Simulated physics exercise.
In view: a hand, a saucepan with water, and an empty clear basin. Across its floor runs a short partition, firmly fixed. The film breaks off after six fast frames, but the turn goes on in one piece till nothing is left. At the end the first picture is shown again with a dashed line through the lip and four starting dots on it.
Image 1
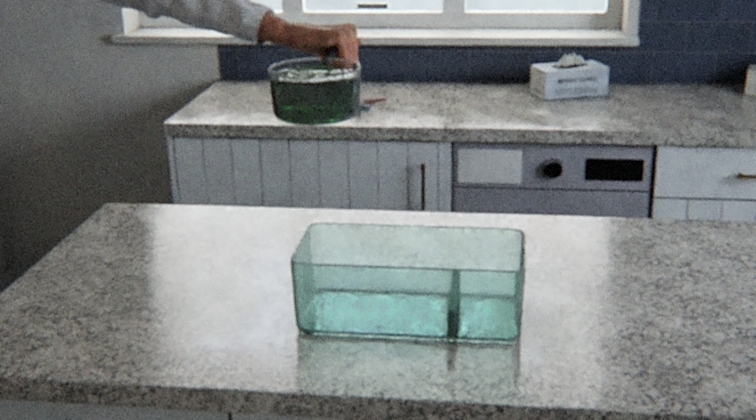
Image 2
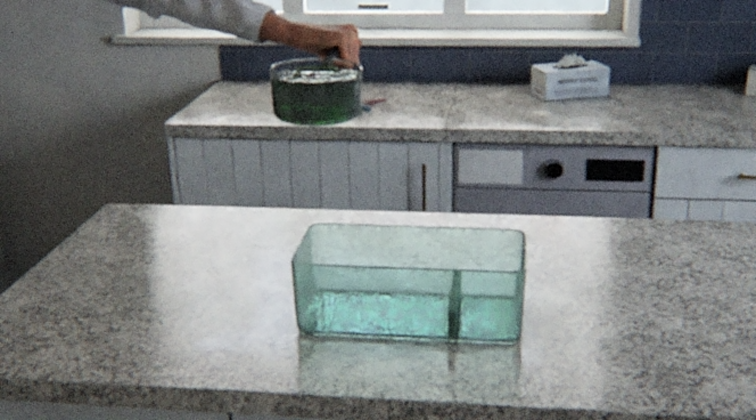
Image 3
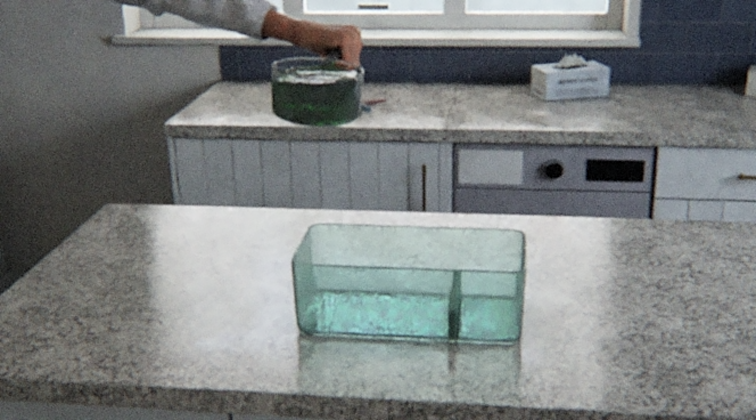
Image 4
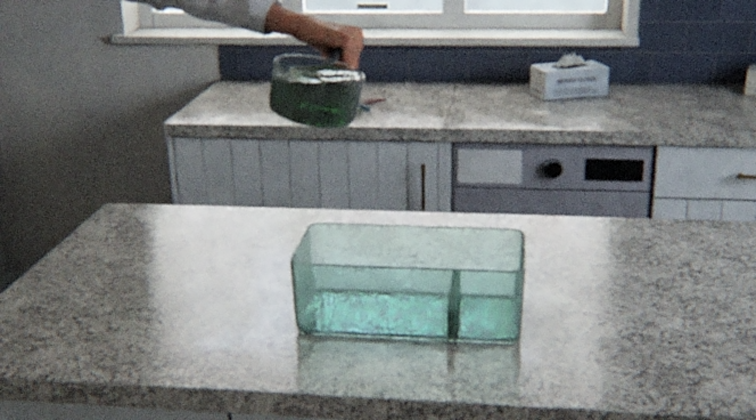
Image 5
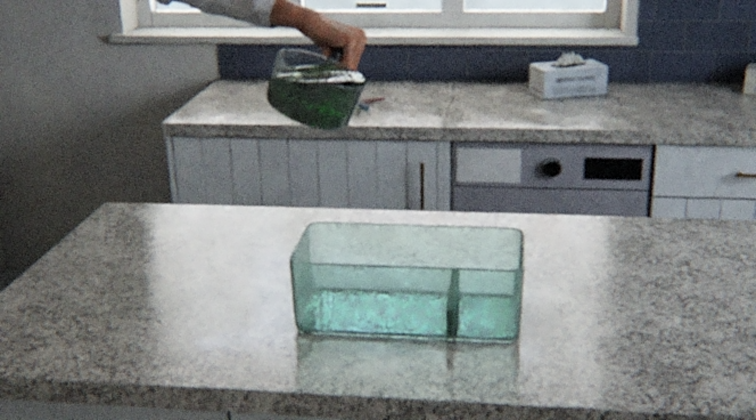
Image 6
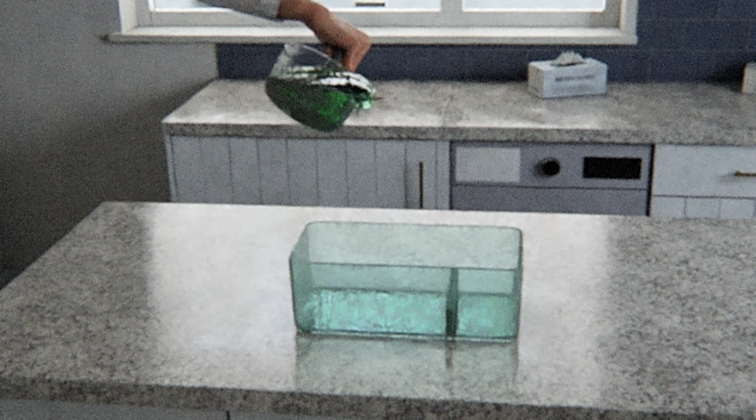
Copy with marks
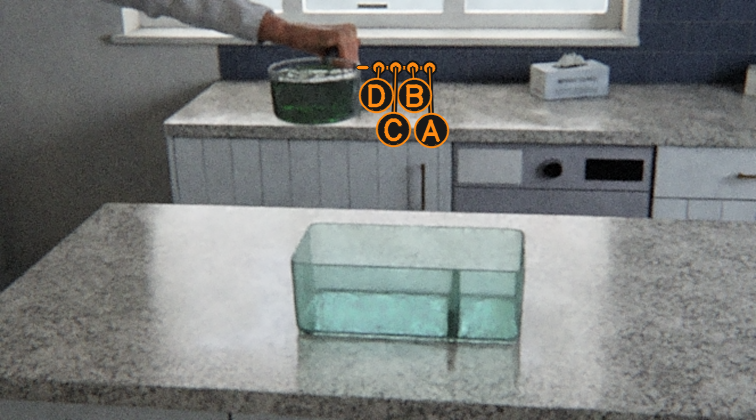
A hand lifts and tips a clear pot of green-looking water until some crosses the lip.
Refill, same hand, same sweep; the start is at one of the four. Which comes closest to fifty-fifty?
The best dot is C.
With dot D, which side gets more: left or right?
The left side.
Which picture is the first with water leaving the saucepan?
In picture 5.
On the marked copy, A at (429, 68); B at (412, 67); C at (395, 67); D at (378, 67).
For dot A, about 35 % ends left of the wall and 62 % right of it; 3 % is lost outside.
For dot B, about 33 % ends left of the wall and 65 % right of it.
For dot C, about 49 % ends left of the wall and 49 % right of it.
For dot D, about 72 % ends left of the wall and 24 % right of it; 4 % is lost outside.
